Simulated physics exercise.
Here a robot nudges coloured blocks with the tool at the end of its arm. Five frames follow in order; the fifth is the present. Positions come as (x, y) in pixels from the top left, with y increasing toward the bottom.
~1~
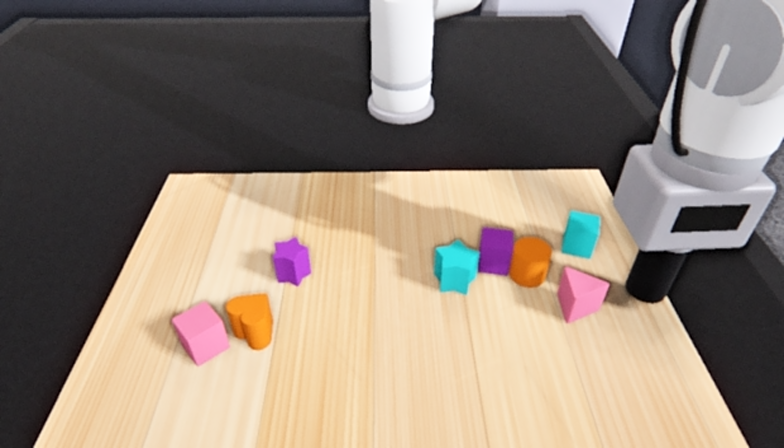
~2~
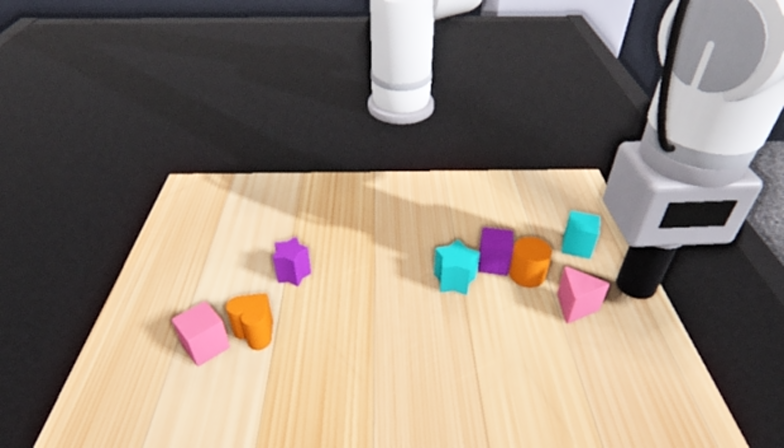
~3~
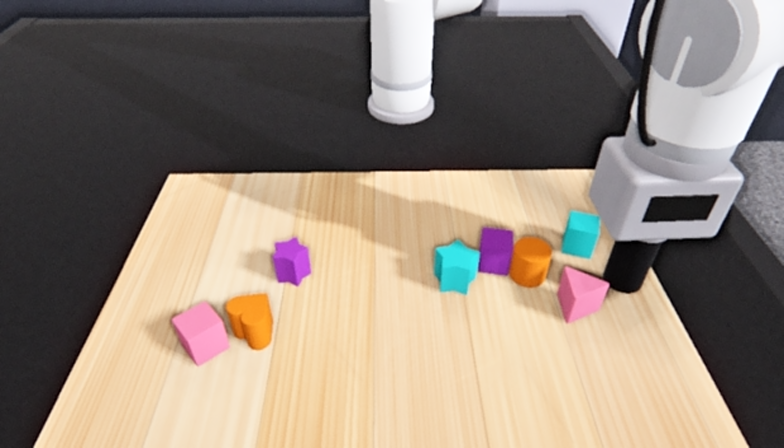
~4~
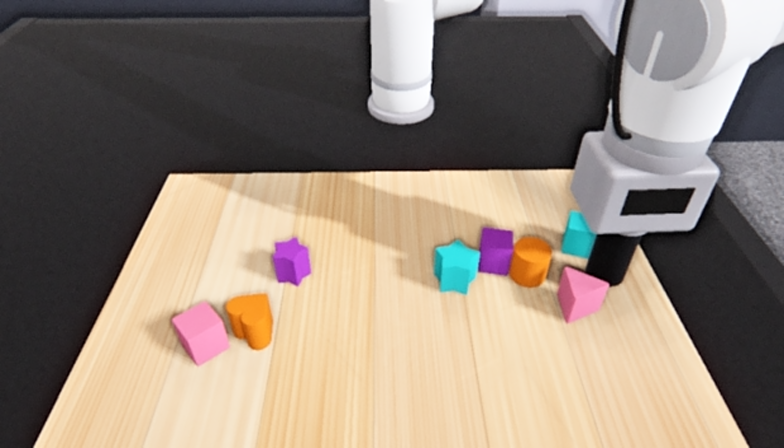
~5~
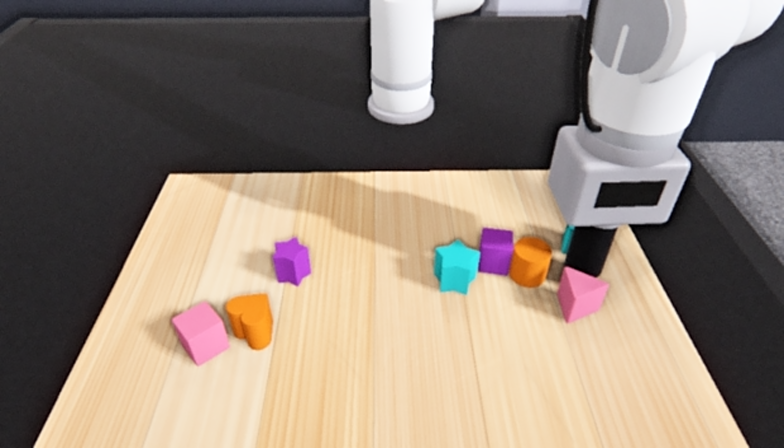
At the start, coloured blocks sit scattered on a light wooden board, with a robot arm's black tool at the right edge, beside a pink triangular block. The arm then glides a short way left and slightly up, passing in front of the turquoise cube and partly hiding it, while the blocks stay still.
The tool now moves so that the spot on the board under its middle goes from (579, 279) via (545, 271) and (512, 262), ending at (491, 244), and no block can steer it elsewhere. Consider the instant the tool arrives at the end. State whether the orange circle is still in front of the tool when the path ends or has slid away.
I expect it to be beside or behind the tool.
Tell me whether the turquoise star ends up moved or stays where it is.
Moved off its spot.
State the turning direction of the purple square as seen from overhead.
It goes round the way clock hands do.
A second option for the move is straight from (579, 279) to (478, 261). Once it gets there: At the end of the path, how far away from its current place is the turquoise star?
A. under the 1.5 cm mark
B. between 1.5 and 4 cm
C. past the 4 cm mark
B (between 1.5 and 4 cm)
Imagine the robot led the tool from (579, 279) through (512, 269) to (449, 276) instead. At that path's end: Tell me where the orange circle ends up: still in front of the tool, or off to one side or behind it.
Carried ahead at the end.
On the path given first. One third of the way, tool (547, 260); purple square (483, 236), turned 35° clockwise; orange circle (515, 249).
Two thirds of the way, tool (514, 251); turquoise star (448, 257); purple square (461, 230), turned 55° clockwise; orange circle (487, 248).
At the end, tool (493, 232); turquoise star (447, 258); purple square (455, 229), turned 60° clockwise; orange circle (483, 247); pink triangular block not moved.
